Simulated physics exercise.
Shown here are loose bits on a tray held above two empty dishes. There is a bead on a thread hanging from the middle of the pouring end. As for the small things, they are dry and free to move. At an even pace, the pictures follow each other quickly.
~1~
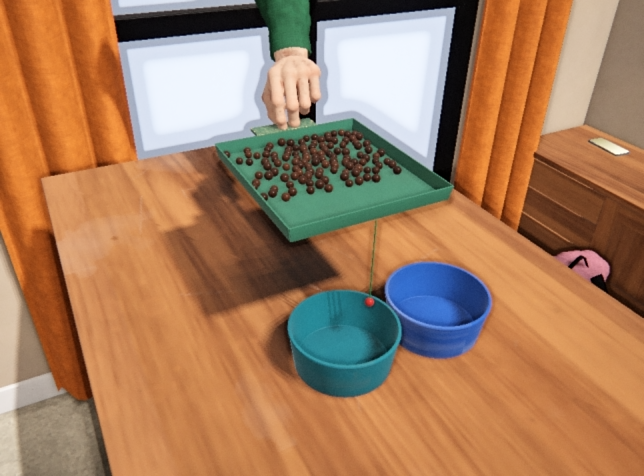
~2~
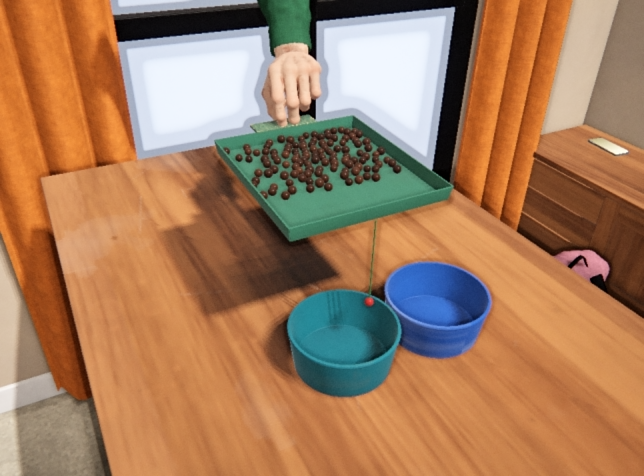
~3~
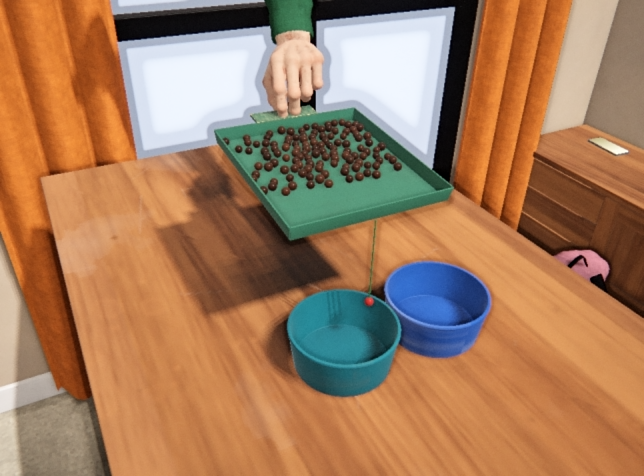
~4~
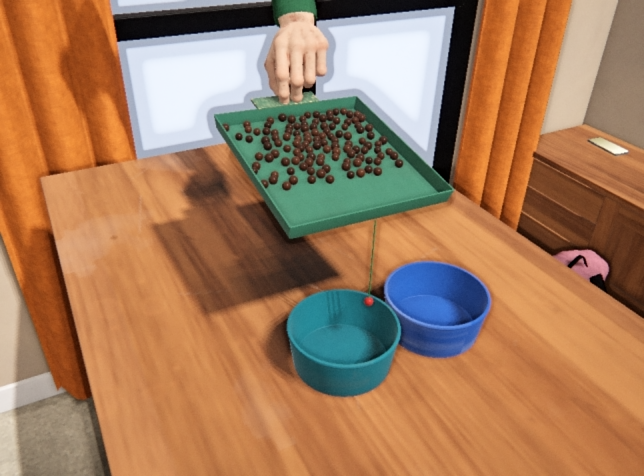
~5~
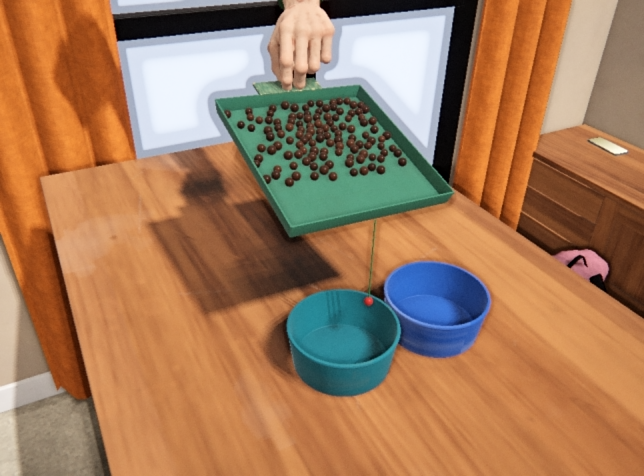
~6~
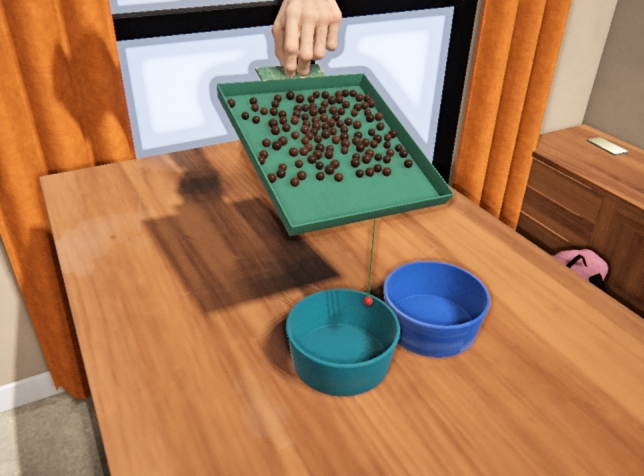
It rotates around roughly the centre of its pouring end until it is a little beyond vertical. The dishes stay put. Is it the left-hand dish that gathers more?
No.
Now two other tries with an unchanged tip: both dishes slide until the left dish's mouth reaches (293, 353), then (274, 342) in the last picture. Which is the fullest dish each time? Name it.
The dish to the right, then the dish to the right.
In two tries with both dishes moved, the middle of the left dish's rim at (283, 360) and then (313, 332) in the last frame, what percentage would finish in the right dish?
You'd get 40 in a hundred the first time and 60 in a hundred the second.
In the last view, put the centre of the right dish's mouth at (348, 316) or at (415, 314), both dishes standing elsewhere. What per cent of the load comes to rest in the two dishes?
20 per cent, then 80 per cent.
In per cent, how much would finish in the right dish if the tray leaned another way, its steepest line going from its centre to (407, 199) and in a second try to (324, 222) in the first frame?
In turn, 100 percent and then 0 percent.
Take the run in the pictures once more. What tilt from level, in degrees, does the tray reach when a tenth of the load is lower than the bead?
It has tipped about 65 degrees.
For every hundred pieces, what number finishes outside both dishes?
It comes to some 30 in a hundred.
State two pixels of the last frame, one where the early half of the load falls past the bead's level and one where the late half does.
For the early half I get (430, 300), and for the late half (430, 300).
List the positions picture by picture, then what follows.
The first picture shows corners of the pouring end at (291, 227) and (450, 186), level; middle of the load at (323, 160), chocolate balls; left dish at (372, 376); right dish at (468, 338); bead on its thread at (369, 302).
The second picture shows corners of the pouring end at (290, 227) and (450, 186), level; middle of the load at (322, 157).
The third picture shows corners of the pouring end at (291, 226) and (450, 187), tipped barely, lowest at the right corner; middle of the load at (323, 151).
The fourth picture shows corners of the pouring end at (292, 225) and (451, 189), tipped a little, lowest at the right corner; middle of the load at (324, 143).
The fifth picture shows corners of the pouring end at (293, 224) and (451, 191), tipped clearly, lowest at the right corner; middle of the load at (327, 136).
The sixth picture shows corners of the pouring end at (294, 224) and (451, 193), tipped clearly, lowest at the right corner; middle of the load at (333, 131), all on the move; left dish at (371, 375); right dish at (466, 337).
Soon, tray tipped steeply; most on the tray; a stray few in the left dish; a small part in the right dish; a small part outside both; a small part in the air.
A while on, tray tipped past a quarter turn; a small part on the tray; a small part in the left dish; about a third in the right dish; about a quarter outside both; about a quarter in the air.
Towards the end, tray tipped past a quarter turn; about a quarter in the left dish; about two thirds in the right dish; about a quarter outside both.
Finally, tray tipped past a quarter turn; about a quarter in the left dish; about two thirds in the right dish; about a quarter outside both.
